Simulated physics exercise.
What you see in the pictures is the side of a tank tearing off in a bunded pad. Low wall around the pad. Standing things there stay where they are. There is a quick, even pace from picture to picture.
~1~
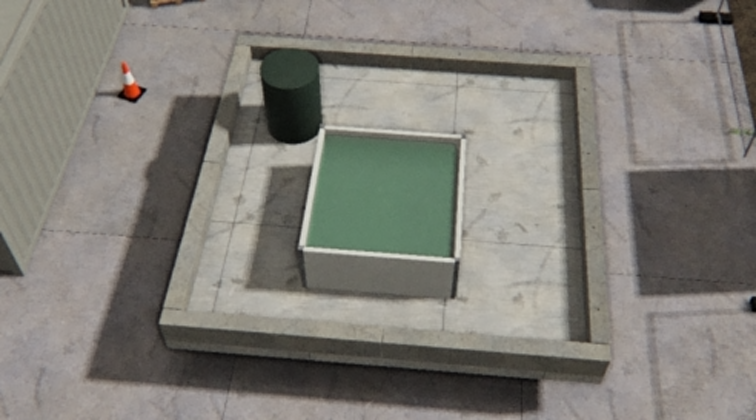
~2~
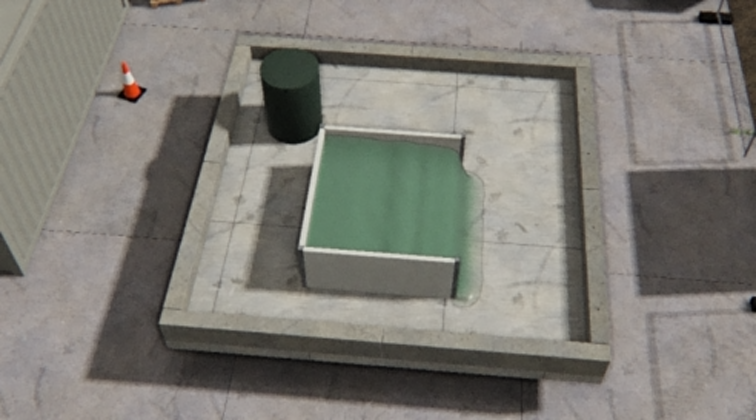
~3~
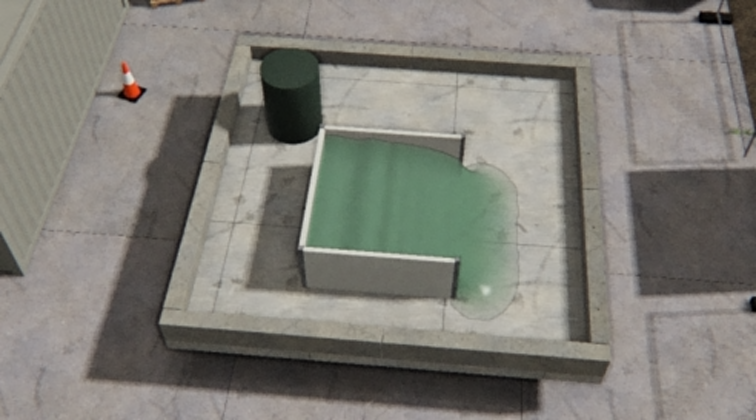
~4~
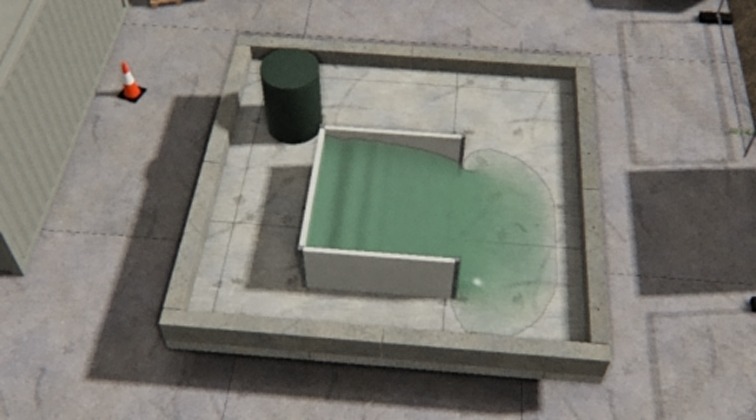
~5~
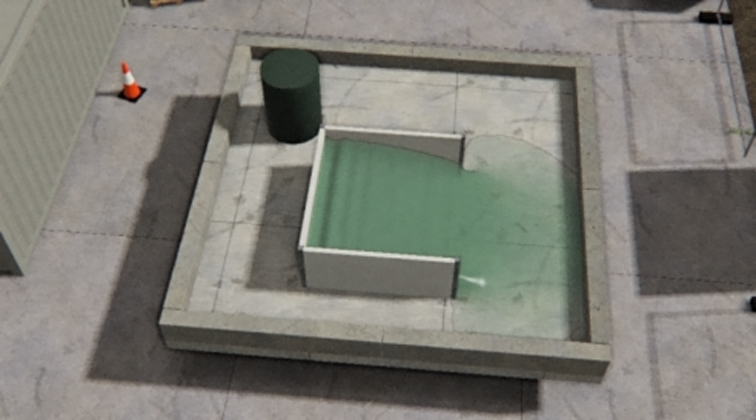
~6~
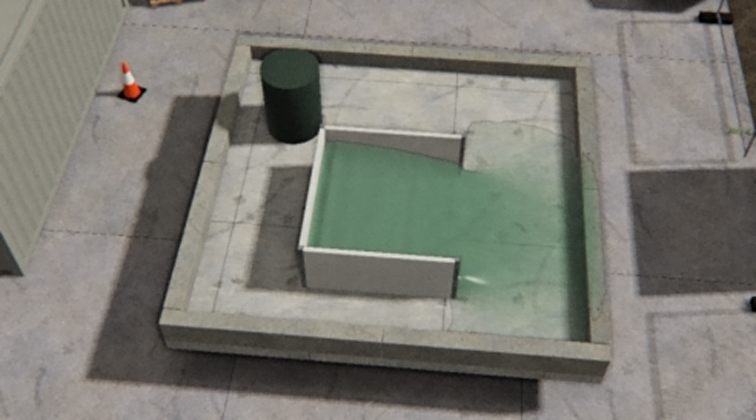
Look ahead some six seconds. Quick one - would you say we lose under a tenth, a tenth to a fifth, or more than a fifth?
Judging by that, the escape is notable, a tenth up to a fifth.
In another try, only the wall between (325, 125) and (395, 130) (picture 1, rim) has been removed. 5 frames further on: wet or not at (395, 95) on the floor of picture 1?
Well, by then that point would be drenched.
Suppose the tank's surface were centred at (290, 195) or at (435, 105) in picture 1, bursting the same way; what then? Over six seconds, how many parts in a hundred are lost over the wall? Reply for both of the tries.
About 8 per cent for the first and about 20 per cent for the second.
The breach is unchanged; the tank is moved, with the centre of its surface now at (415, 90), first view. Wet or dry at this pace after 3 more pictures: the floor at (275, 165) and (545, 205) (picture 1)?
Point one: Not reached; point two: Inundated.
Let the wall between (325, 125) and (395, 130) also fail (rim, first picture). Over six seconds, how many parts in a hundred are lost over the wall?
Estimate: 6 %.
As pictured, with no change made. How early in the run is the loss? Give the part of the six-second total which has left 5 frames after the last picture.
Near 25 %.
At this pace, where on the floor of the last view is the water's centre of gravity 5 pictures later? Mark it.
Roughly at (460, 234).
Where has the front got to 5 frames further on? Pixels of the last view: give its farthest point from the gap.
Approximate pixel: (567, 83).
A moment on, water covers 30 % of the floor; the low wall has let 1 % over.
Next, water covers 30 % of the floor; the low wall has let 4 % over.
Then, water covers 45 % of the floor; the low wall has let 13 % over.
Later, water covers 70 % of the floor; the low wall has let 15 % over.
In the end, water covers 85 % of the floor; the low wall has let 15 % over.
